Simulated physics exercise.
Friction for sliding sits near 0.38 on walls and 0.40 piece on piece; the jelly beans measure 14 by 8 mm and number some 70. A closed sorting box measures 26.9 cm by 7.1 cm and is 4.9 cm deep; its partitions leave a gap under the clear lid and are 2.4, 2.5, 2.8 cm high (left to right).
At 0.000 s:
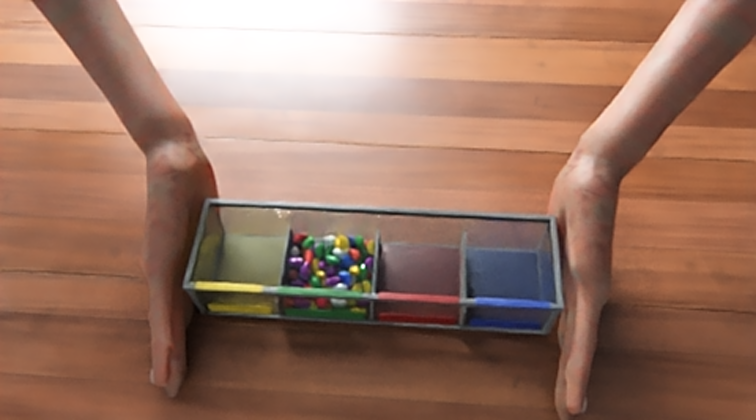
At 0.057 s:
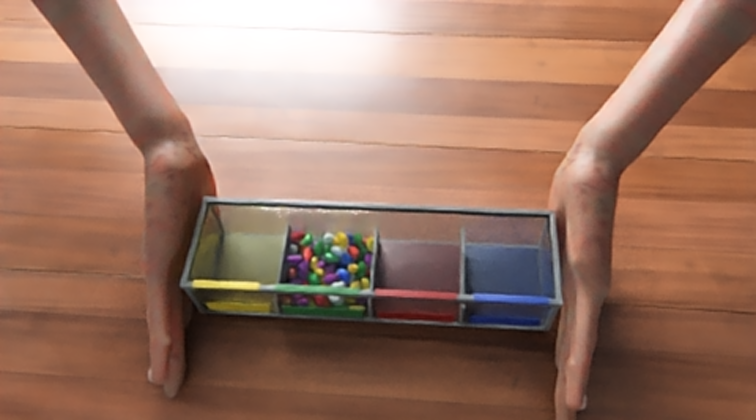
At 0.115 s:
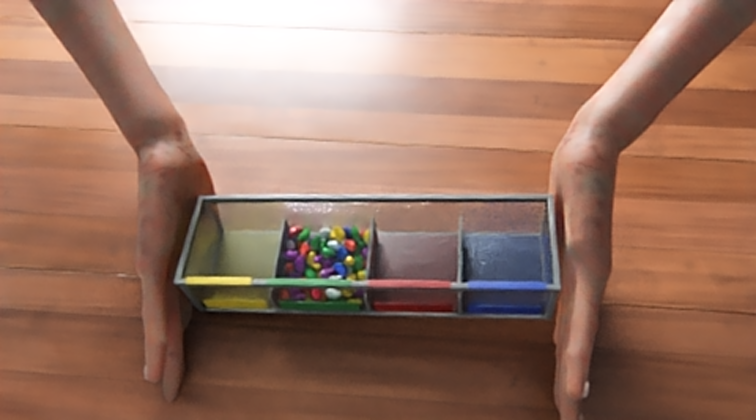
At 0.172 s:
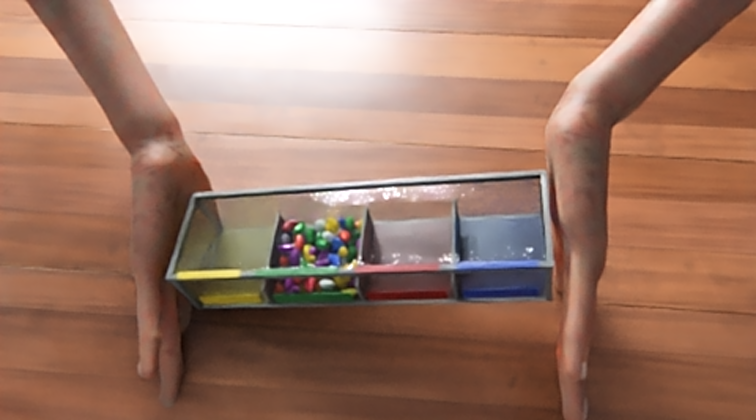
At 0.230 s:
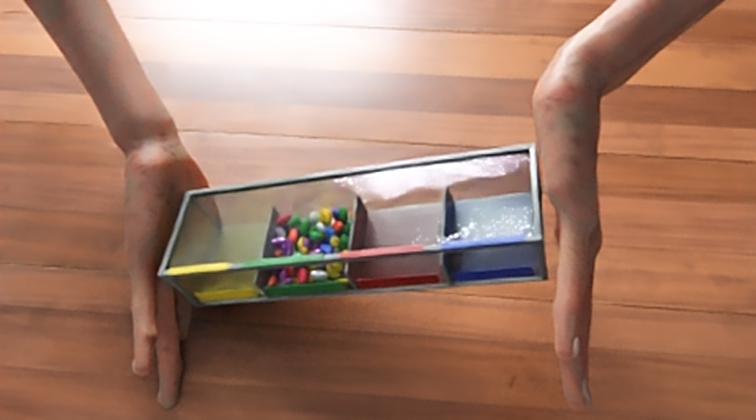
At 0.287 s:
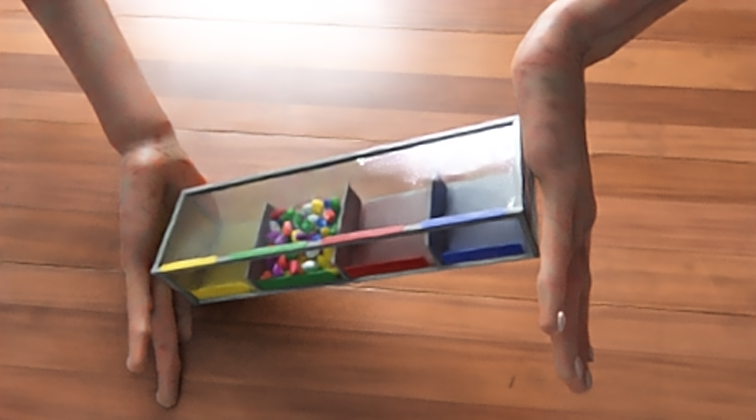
The clip shows two hands holding a clear-lidded box with yellow, green, red and blue compartments, colourful jelly beans filling the green one; the hands tilt the box, raising its right end while the beans stay in the green compartment.
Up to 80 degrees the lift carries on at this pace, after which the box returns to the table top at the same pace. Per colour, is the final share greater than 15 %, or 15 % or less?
Red: 15 % or less, blue: 15 % or less, green: Greater than 15 %, yellow: Greater than 15 %.
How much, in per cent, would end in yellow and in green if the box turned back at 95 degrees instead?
In that case yellow 85, green 15.
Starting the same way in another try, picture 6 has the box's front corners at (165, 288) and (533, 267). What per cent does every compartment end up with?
Red 0 %; blue 0 %; green 55 %; yellow 45 %.
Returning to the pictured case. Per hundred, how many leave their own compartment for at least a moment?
Around 50 percent.
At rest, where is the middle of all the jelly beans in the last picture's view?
Approximately (274, 254) in the last picture.
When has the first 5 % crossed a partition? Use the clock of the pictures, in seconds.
Reading: T about 0.80 s.
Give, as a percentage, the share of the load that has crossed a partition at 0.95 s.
Near 25 in a hundred.
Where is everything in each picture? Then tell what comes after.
Box tilt 0 degrees, front corners at (190, 284) and (557, 305); green 100 %, in the first picture.
Box tilt 1 degrees, front corners at (187, 283) and (556, 301), in the second picture.
Box tilt 6 degrees, front corners at (181, 280) and (554, 286), lowest corner left back, in the third picture.
Box tilt 12 degrees, front corners at (174, 276) and (547, 263), lowest corner left back, in the fourth picture.
Box tilt 18 degrees, front corners at (166, 272) and (535, 237), lowest corner left back, in the fifth picture.
Box tilt 24 degrees, front corners at (159, 269) and (517, 210), lowest corner left back; green 100 %. Its pace works out near 105 degrees a second, in the sixth picture.
After 0.95 s, tilt 78 degrees; green 75 %, yellow 25 %.
After 1.39 s, tilt 32 degrees; green 50 %, yellow 50 %.
Then, at 1.90 s, tilt 0 degrees; green 50 %, yellow 50 %.
By 2.3 s all is still; red 0 %, blue 0 %, green 50 %, yellow 50 %.
